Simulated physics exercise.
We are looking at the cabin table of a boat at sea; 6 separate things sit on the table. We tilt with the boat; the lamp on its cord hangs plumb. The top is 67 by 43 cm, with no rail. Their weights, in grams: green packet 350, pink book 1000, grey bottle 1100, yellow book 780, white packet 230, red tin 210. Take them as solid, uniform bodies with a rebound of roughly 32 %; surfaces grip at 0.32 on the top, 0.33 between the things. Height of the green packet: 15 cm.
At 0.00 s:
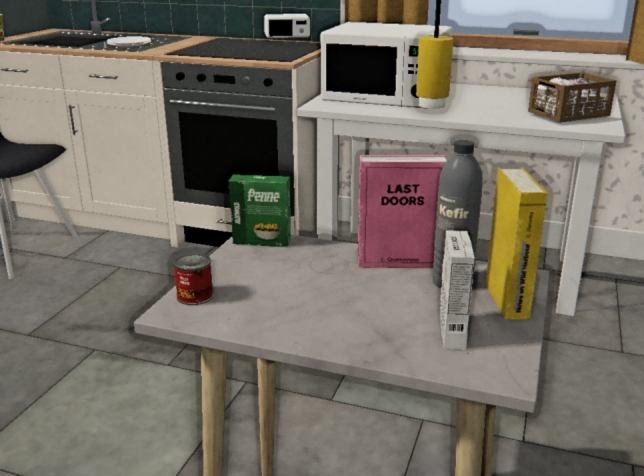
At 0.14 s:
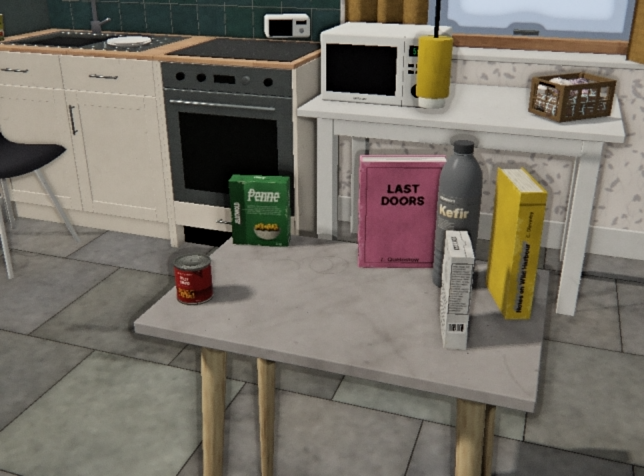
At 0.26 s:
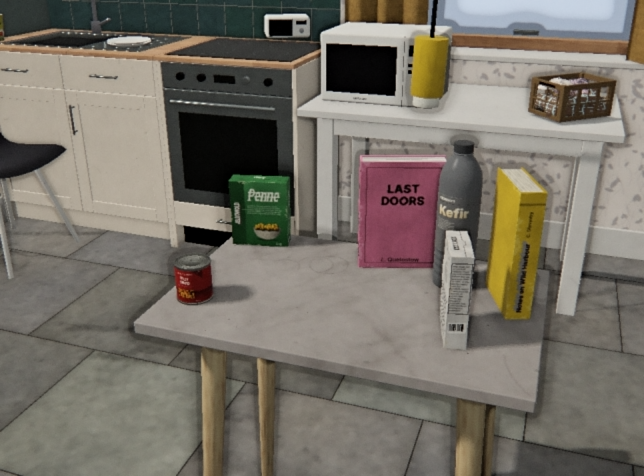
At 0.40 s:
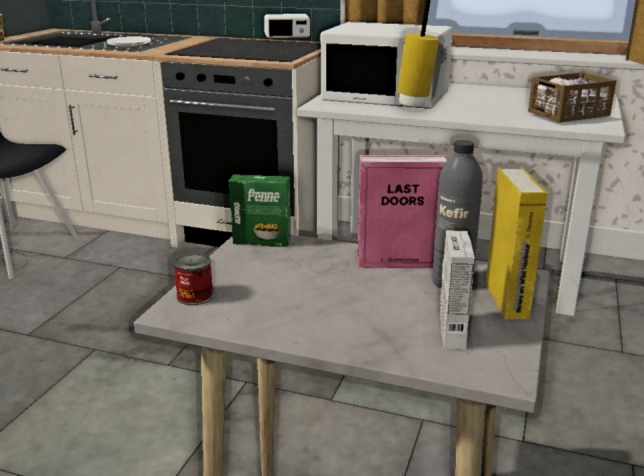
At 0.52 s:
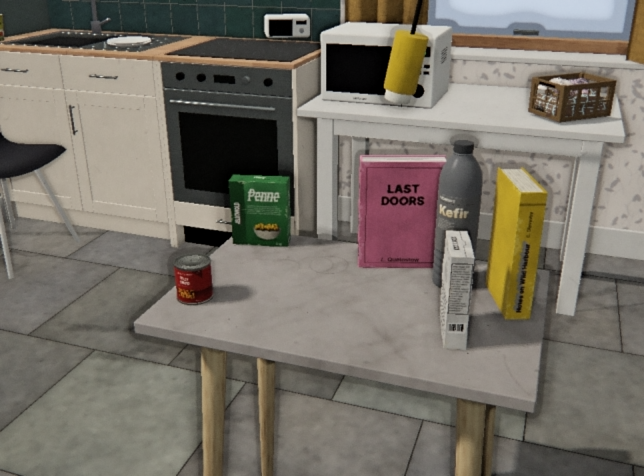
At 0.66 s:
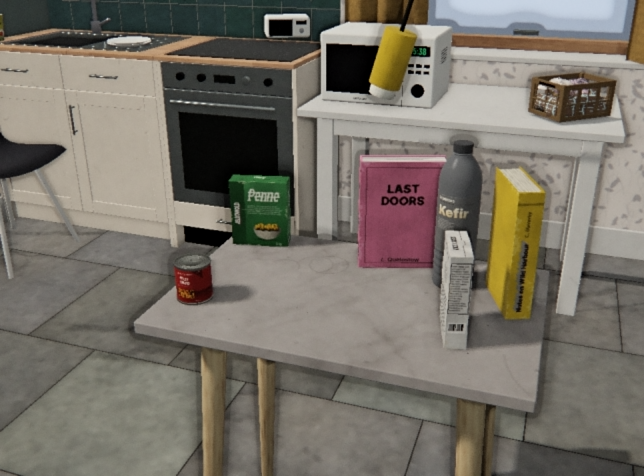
In a boat cabin, a yellow hanging lamp swinging steadily left above a table of motionless packets, books, bottle and red tin.
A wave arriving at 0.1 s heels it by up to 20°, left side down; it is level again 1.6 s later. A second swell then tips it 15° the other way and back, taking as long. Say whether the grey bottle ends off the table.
The grey bottle is still on the table.
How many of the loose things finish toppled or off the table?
That comes to 4.
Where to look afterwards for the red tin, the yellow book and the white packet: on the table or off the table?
The red tin is still on the table; the yellow book ends on the table; the white packet is still on the table.
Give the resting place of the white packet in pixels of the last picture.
Near (277, 319).
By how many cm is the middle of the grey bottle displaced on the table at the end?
About 31 cm.
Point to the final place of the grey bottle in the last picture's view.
Near (305, 257).
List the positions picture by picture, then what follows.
Boat level; grey bottle (458, 215); green packet (261, 211), in the first picture.
Boat level; yellow book (514, 242); white packet (456, 289), in the second picture.
Heel 2°, left side down; red tin (194, 279); green packet (261, 211), in the third picture.
Heel 6°, left side down; pink book (401, 213); yellow book (514, 242), in the fourth picture.
Heel 11°, left side down; white packet (456, 289); red tin (194, 279), in the fifth picture.
Heel 16°, left side down; grey bottle (458, 215); green packet (261, 211), in the sixth picture.
After 1.26 s, heel 12°, left side down; grey bottle on its side near (337, 251); yellow book 75° off its base; white packet on its side.
After 1.66 s, boat level; pink book now off the table; grey bottle on its side near (306, 247); yellow book on its side.
In the end (3.8 s), off the table, pink book; toppled on the table, grey bottle, yellow book and white packet; the other 2 under 5 cm from the start. In the last view, grey bottle near (305, 257).
